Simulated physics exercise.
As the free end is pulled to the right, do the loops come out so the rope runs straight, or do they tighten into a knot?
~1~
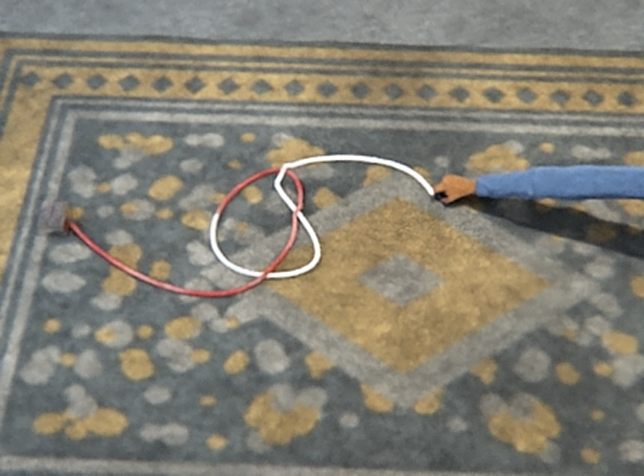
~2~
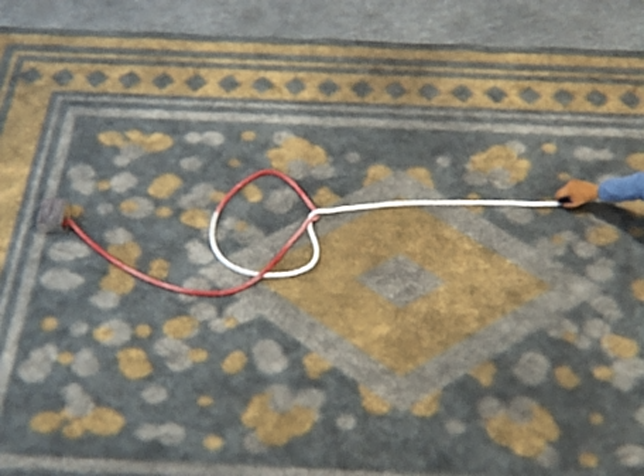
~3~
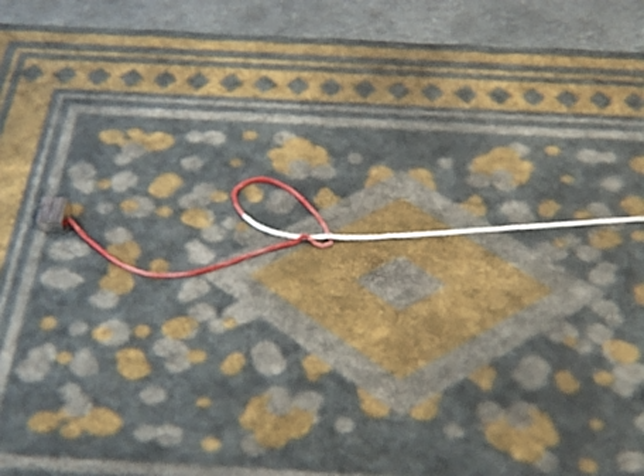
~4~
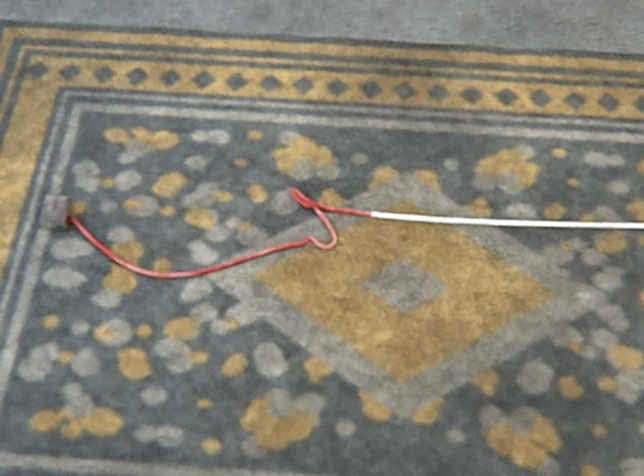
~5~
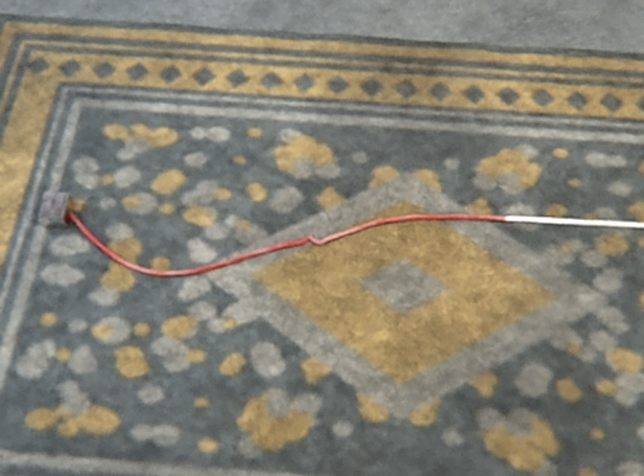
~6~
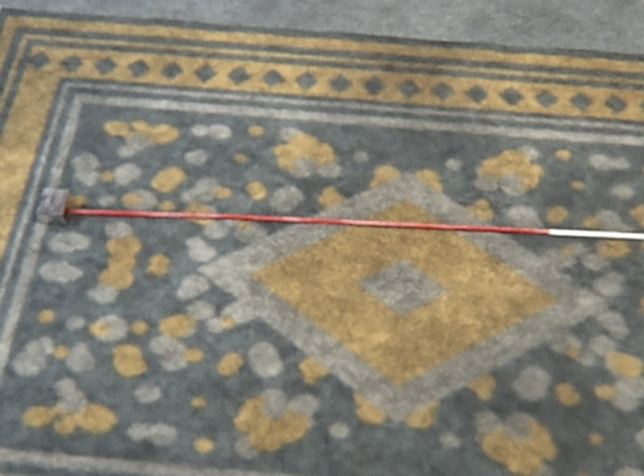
The loops come out without forming a knot, and the rope ends up straight across the rug.
On a living-room floor, a rope, red on the left and white on the right, lies in loops on a patterned rug, its left end fixed to a small grey block. A hand at the end of a blue sleeve draws the white end to the right and passes out of view. The loops shrink toward the middle of the rug, and the red part folds into a small, narrow bend. That bend opens out, leaving a gentle wave with a slight kink. Finally the wave flattens, and the rope stretches straight across the rug, with no knot.
